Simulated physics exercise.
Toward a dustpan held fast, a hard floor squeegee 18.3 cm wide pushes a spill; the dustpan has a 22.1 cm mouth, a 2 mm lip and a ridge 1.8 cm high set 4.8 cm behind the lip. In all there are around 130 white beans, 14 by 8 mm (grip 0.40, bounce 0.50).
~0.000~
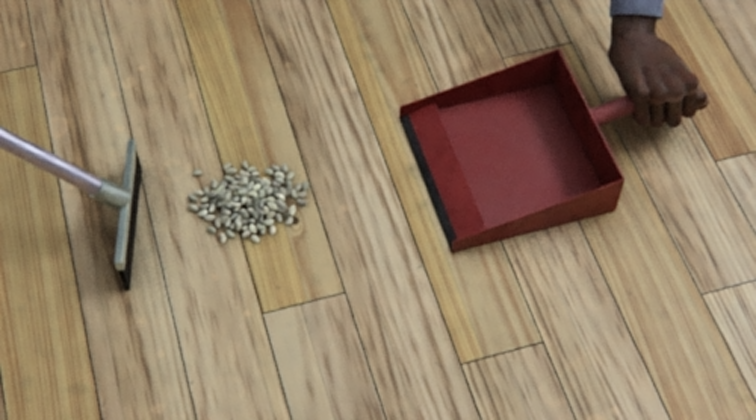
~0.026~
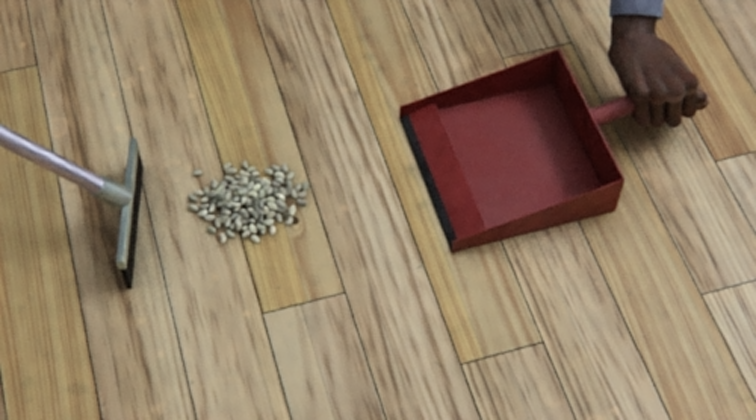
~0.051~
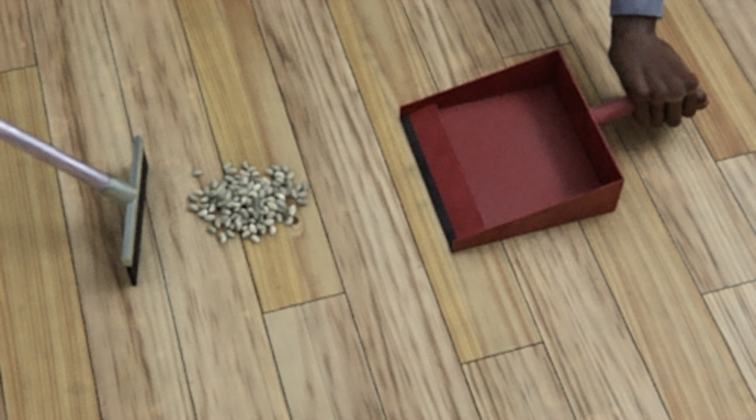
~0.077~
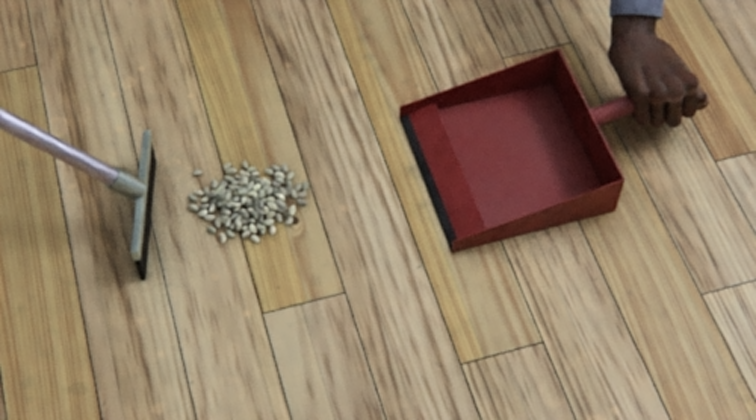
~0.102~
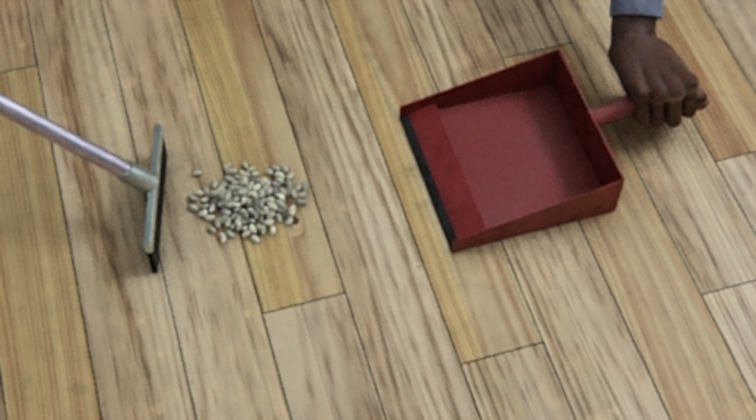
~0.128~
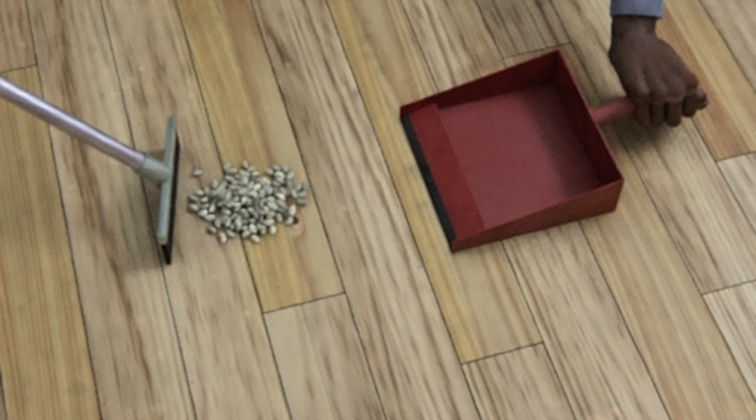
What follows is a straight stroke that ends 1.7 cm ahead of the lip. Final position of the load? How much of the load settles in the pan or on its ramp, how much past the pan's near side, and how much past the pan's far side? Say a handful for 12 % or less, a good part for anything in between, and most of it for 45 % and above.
I would say pan: A handful; near side: A handful; far side: A good part.
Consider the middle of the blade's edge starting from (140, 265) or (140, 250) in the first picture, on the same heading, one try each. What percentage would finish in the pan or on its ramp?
Around 5 percent, then around 5 percent.
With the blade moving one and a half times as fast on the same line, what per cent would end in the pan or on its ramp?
Share: About 10 %.
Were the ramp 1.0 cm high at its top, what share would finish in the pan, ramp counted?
Around 5 per cent.
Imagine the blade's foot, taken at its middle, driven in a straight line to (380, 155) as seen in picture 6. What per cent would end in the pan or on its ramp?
I'd expect around 15 per cent.
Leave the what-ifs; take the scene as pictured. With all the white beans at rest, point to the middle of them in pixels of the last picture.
Centre at rest, approx.: (348, 185) px.
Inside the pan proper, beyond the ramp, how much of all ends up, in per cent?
Around 0 in a hundred.
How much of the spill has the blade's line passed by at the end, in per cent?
Roughly 50 percent of it.
After 0.33 s, middle of the blade 18 cm from the lip; 0 % over the lip, far side 10 %, near side 0 %.
After 0.46 s, middle of the blade 8 cm from the lip; 0 % over the lip, far side 15 %, near side 0 %.
After 0.72 s, middle of the blade 4 cm from the lip; 0 % over the lip, far side 20 %, near side 0 %.
By 2.9 s all is still; pan 0 %, near side 0 %, far side 20 %, in front of the lip or behind the blade 80 %.
